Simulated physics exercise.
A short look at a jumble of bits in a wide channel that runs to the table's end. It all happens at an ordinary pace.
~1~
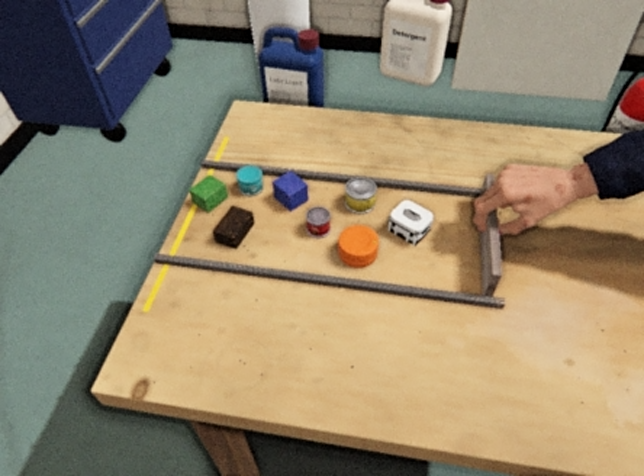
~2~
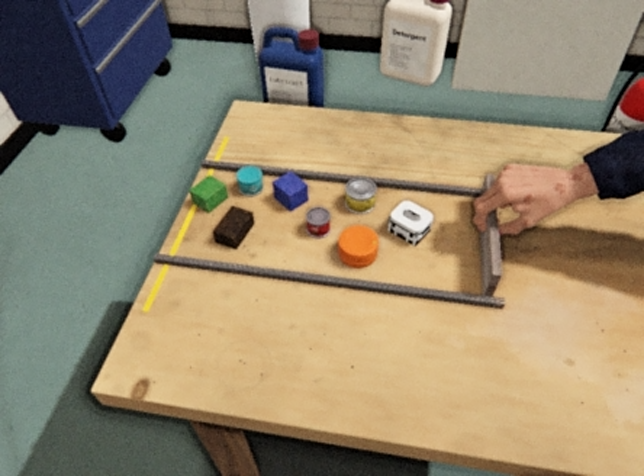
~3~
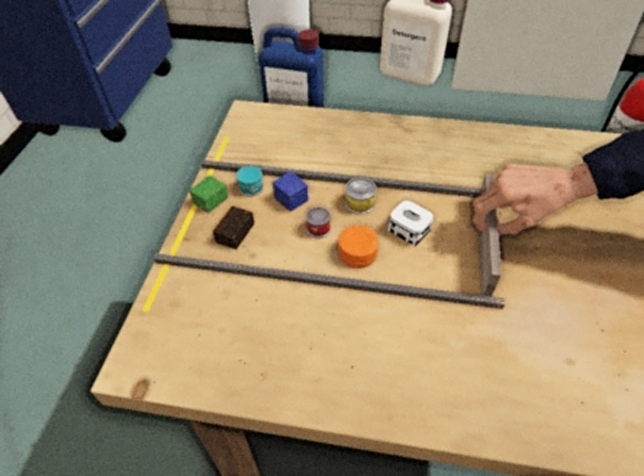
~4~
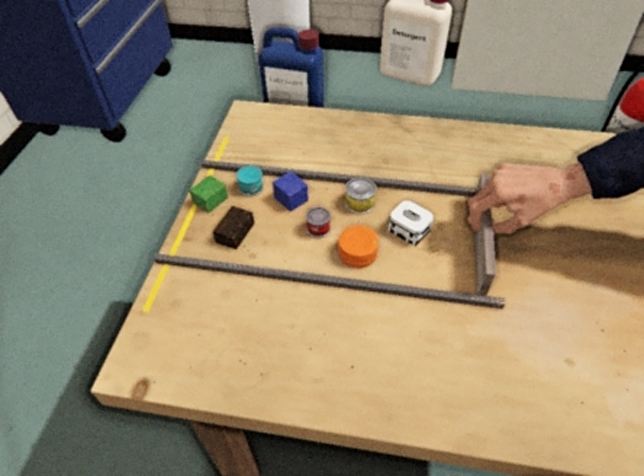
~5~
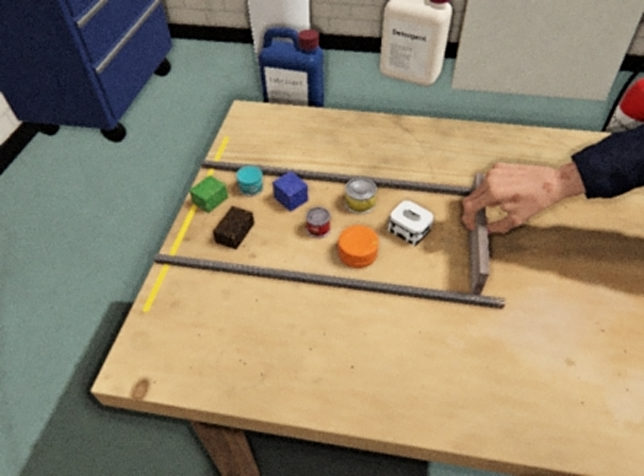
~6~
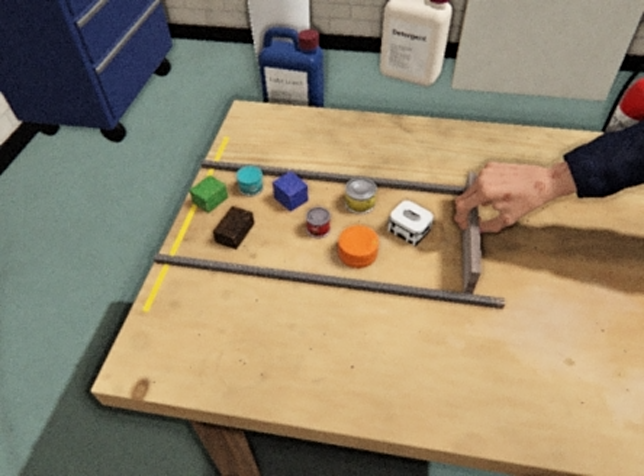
A wooden table in a room with a teal floor and a blue drawer cabinet is seen from above at an angle, by a still camera. Between two dark rails, green, blue and black blocks, turquoise and red pots, a yellow tin, an orange lid and a white box sit right of yellow tape. A hand at right slides an upright board slightly left, touching none of them.
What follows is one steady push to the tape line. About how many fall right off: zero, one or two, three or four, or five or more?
Here the number that fall off is five or more.
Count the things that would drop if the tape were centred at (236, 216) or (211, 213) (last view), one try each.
The counts: 1 and 5.
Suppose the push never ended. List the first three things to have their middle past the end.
Earliest first: The green block, then the black block, then the red pot.
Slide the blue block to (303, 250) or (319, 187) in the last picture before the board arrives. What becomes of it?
In turn it is lost; is lost.
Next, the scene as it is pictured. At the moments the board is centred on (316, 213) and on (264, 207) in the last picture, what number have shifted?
The counts are 5 and 8.
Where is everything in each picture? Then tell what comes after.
In the first frame, green block (209, 194); turquoise pot (250, 181); black block (234, 227); board (489, 233); tape (192, 211).
In the second frame, turquoise pot (250, 181); blue block (291, 192).
In the third frame, black block (234, 227); orange lid (358, 247).
In the fourth frame, green block (209, 194); yellow tin (361, 196).
In the fifth frame, turquoise pot (250, 181); red pot (318, 223).
In the sixth frame, green block (209, 194); turquoise pot (250, 181); black block (234, 227); board (470, 230); tape (192, 211).
Soon after, none off yet; green block at rest near (209, 194); turquoise pot at rest near (250, 181); black block at rest near (234, 227).
In the end, the number that fall off is five or more; gone, white case, orange lid, yellow tin, red pot, blue block, black block, turquoise pot and green block.
